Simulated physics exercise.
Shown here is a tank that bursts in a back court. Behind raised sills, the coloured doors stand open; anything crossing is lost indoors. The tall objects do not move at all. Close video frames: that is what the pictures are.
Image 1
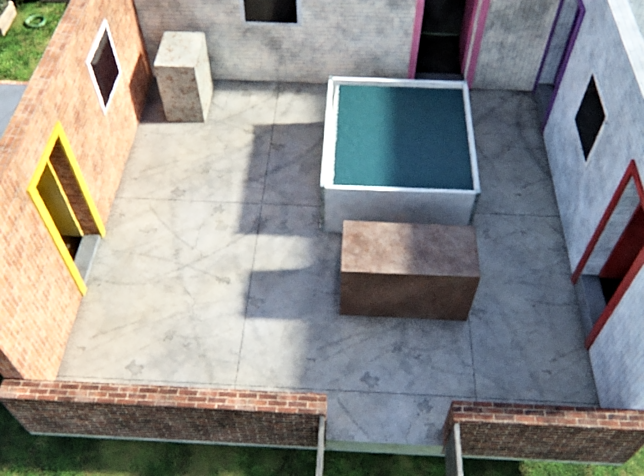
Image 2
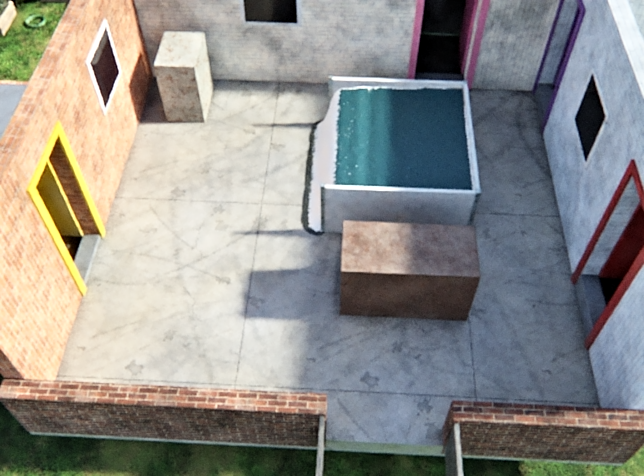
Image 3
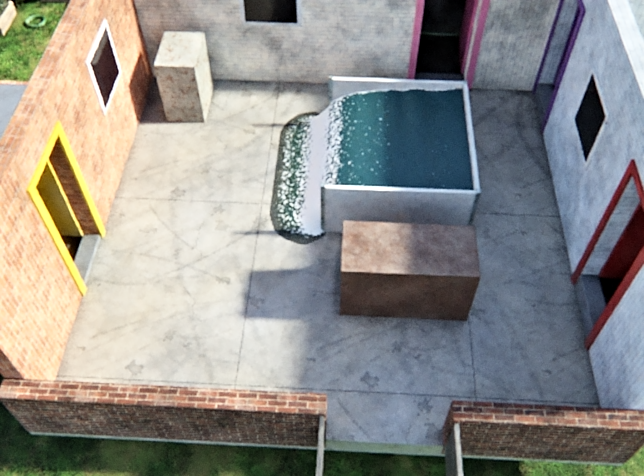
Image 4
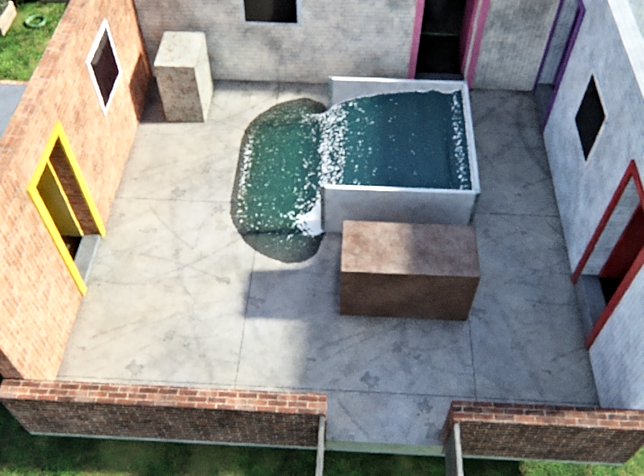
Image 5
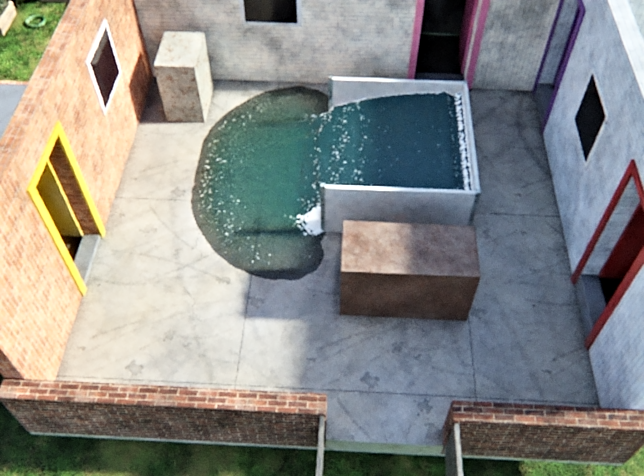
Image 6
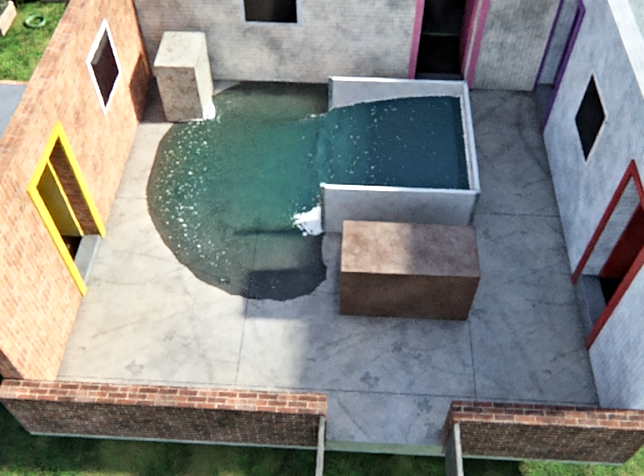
Water burst from the left side of an open tank in a walled court, then spread leftward across the floor in a widening, rounded pool, reaching the tall block near the back wall.
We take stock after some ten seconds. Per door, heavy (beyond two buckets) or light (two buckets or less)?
As I see it, yellow door: Over the cap; red door: Within the cap; pink door: Within the cap; purple door: Within the cap.
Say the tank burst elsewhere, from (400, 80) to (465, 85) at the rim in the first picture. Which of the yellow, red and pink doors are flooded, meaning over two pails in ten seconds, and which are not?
The yellow one falls short, the red one falls short and the pink one exceeds the limit.
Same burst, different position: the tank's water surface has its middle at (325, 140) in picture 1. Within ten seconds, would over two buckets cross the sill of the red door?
Briefly, red remains below.
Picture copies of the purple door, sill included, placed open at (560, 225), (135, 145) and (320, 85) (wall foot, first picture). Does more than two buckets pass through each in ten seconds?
Falls short; exceeds the limit; falls short.
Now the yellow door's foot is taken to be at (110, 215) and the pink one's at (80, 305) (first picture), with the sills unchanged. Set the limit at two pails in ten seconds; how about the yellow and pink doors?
Yellow: Overshoots; pink: Overshoots.
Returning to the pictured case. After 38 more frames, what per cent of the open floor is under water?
Around 90 percent of it.
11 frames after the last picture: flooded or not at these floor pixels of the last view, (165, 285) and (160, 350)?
Going in order, I'd call them drenched and drenched.
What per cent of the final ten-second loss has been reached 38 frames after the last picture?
About 55 %.
A moment on, water covers 40 % of the floor; the yellow door under two buckets in, the red door not reached, the pink door not reached, the purple door not reached.
Next, water covers 45 % of the floor; the yellow door far over two buckets in, the red door not reached, the pink door not reached, the purple door not reached.
Then, water covers 55 % of the floor; the yellow door far over two buckets in, the red door not reached, the pink door wet at the sill, nothing in, the purple door not reached.
Later, water covers 90 % of the floor; the yellow door far over two buckets in, the red door wet at the sill, nothing in, the pink door wet at the sill, nothing in, the purple door wet at the sill, nothing in.
In the end, water covers 95 % of the floor; the yellow door far over two buckets in, the red door wet at the sill, nothing in, the pink door wet at the sill, nothing in, the purple door wet at the sill, nothing in.
